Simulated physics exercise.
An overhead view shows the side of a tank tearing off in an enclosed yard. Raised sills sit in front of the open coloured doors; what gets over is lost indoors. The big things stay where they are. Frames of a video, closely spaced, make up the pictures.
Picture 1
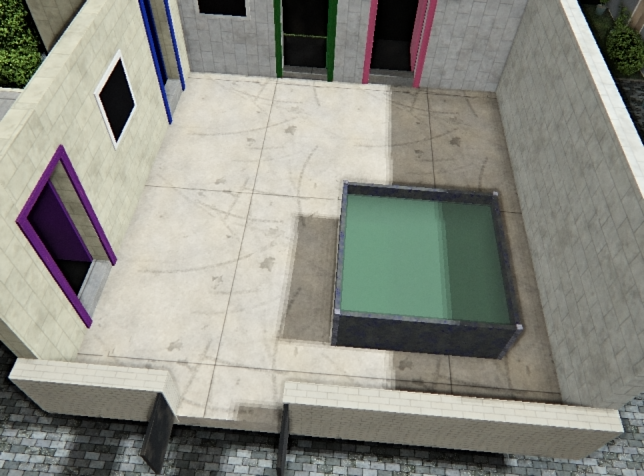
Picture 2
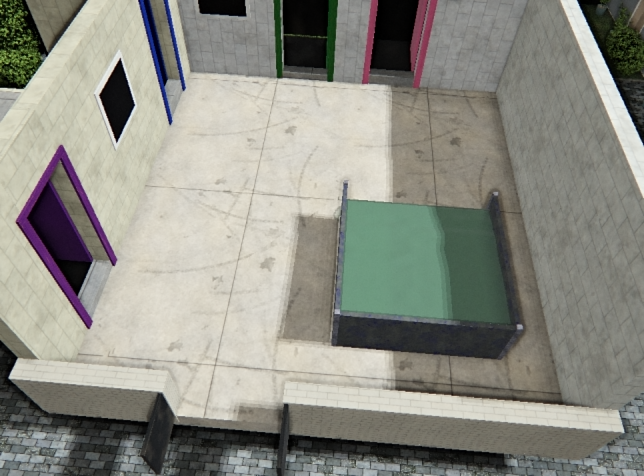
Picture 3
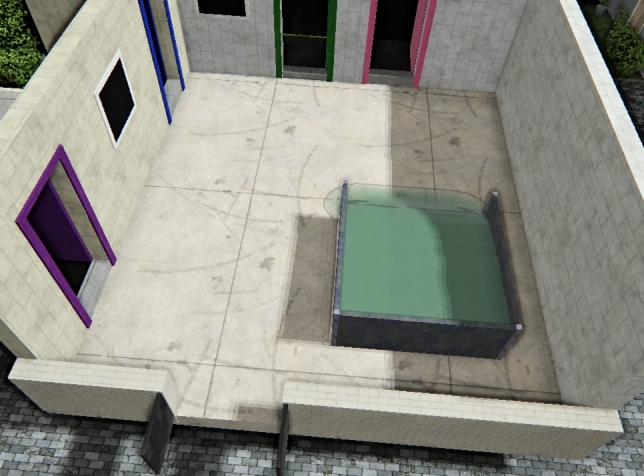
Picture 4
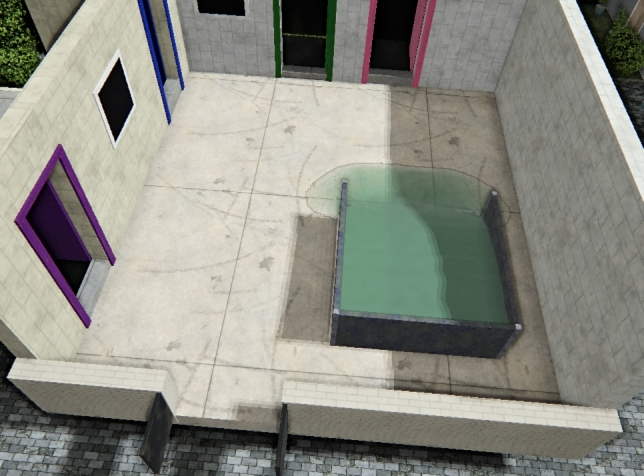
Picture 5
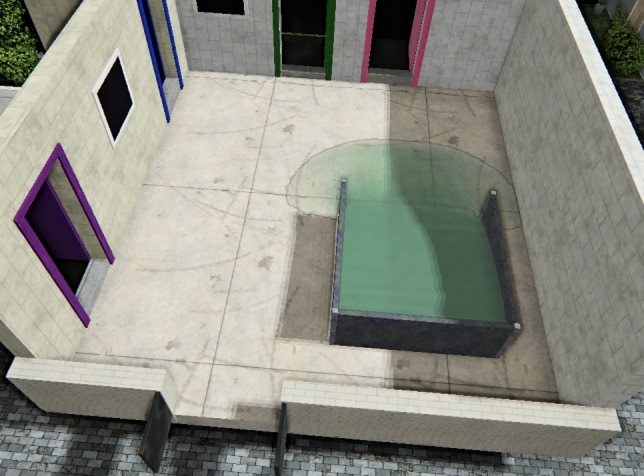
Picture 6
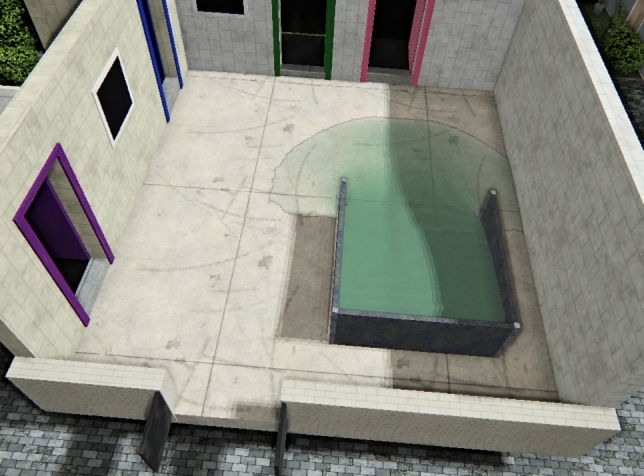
In this clip, seen from above, a tank of greenish water stands in a walled yard with coloured doorways; its far side comes away, and water pours through the gap, spreading across the paving in a widening, rounded sheet.
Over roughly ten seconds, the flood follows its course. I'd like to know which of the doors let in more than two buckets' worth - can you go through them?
My prediction: Pink door: Beyond two buckets; purple door: Not beyond two buckets; green door: Beyond two buckets; blue door: Not beyond two buckets.
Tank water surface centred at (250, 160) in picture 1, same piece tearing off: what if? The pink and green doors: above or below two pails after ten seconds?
Result: The pink door misses it and the green door tops the limit.
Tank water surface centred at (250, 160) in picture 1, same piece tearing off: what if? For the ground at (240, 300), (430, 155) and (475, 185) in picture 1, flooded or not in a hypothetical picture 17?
The first spot ends up left untouched, the second left untouched and the third left untouched.
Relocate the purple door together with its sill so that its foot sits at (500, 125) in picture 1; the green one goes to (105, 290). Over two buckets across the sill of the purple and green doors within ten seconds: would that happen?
So the purple one runs past it while the green one keeps within it.
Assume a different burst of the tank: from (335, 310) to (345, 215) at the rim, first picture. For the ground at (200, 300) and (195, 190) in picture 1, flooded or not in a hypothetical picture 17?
Order as given: Inundated, then inundated.
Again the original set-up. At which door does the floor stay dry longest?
My answer: The one in purple.
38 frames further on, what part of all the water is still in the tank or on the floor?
My figure is close to 92 percent.
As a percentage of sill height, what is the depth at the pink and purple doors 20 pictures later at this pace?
I'd say around 130 and 0 in a hundred.
A moment on, water covers 40 % of the floor; the pink door over two buckets in, the purple door not reached, the green door wet at the sill, nothing in, the blue door not reached.
Next, water covers 45 % of the floor; the pink door far over two buckets in, the purple door not reached, the green door under two buckets in, the blue door not reached.
Then, water covers 50 % of the floor; the pink door far over two buckets in, the purple door not reached, the green door over two buckets in, the blue door wet at the sill, nothing in.
Later, water covers 85 % of the floor; the pink door far over two buckets in, the purple door wet at the sill, nothing in, the green door over two buckets in, the blue door wet at the sill, nothing in.
In the end, water covers 95 % of the floor; the pink door far over two buckets in, the purple door wet at the sill, nothing in, the green door over two buckets in, the blue door under two buckets in.
